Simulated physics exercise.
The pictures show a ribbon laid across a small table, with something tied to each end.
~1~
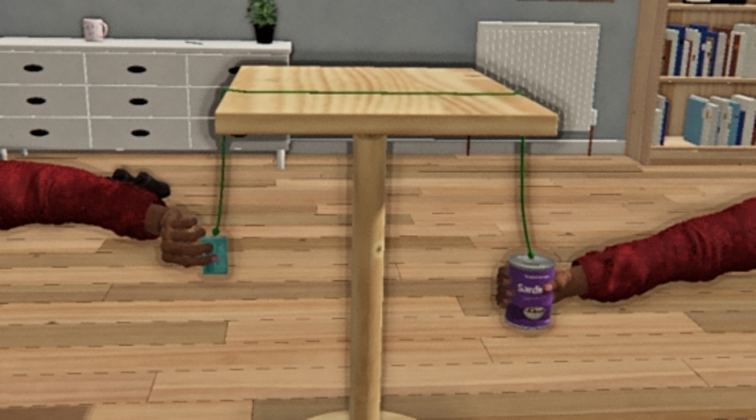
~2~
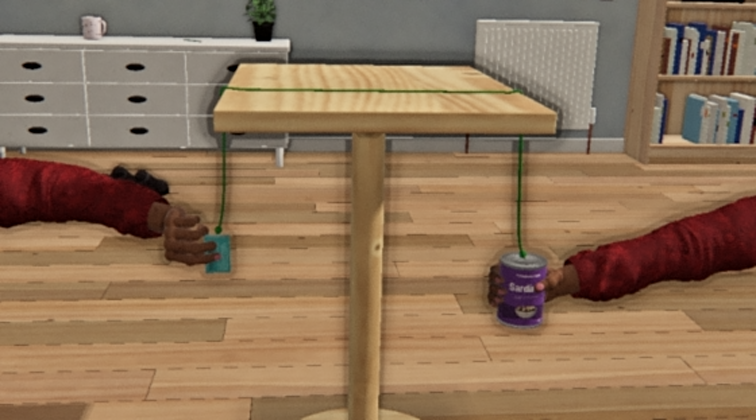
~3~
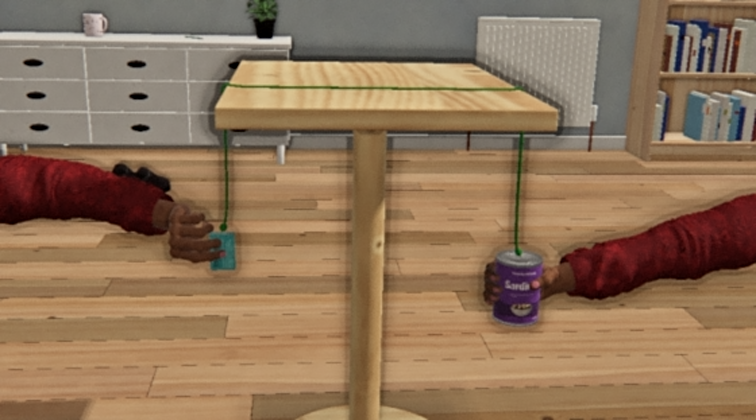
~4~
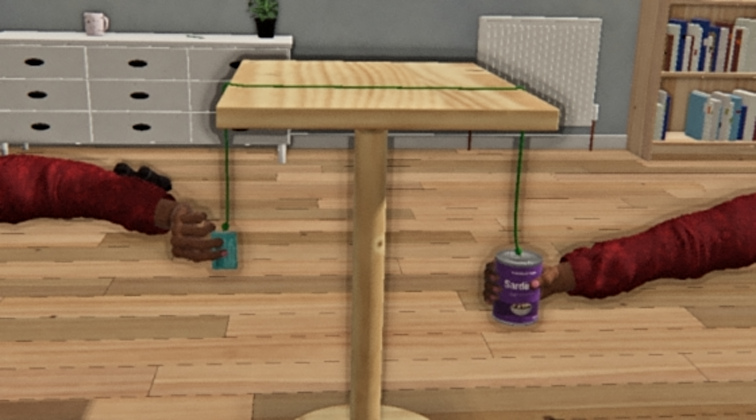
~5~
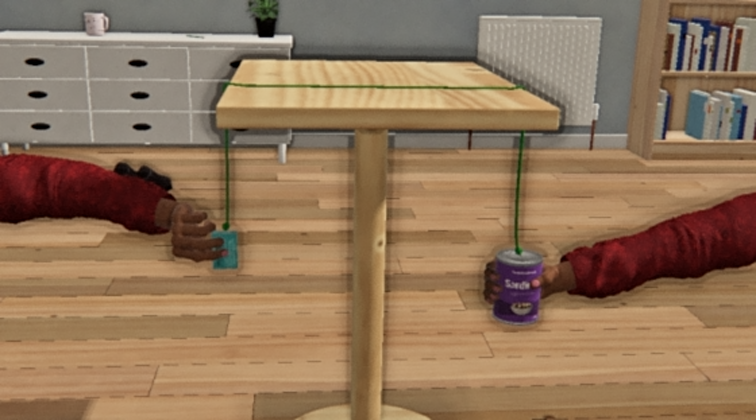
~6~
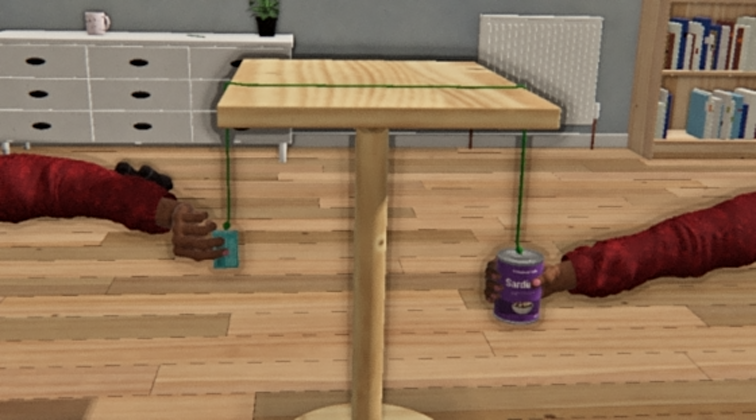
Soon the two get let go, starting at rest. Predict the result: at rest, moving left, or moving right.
It moves right.
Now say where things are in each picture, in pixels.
The first frame shows left matchbox (215, 255); right tin (530, 291); ribbon over the top (392, 93).
The second frame shows left matchbox (218, 253); right tin (522, 290).
The third frame shows left matchbox (222, 251); right tin (517, 288).
The fourth frame shows left matchbox (225, 250); right tin (517, 287).
The fifth frame shows left matchbox (225, 250); right tin (517, 287).
The sixth frame shows left matchbox (226, 249); right tin (518, 286); ribbon over the top (394, 87).
Then, 0.32 s after the last picture, left matchbox higher near (202, 101); right tin lower near (508, 398).
Then, 0.60 s after the last picture, left matchbox pulled up onto the top; right tin down on the floor.
Then, 0.90 s after the last picture, left matchbox down on the floor; right tin down on the floor.
At rest, left matchbox down on the floor; right tin down on the floor. The ribbon runs down on the right.
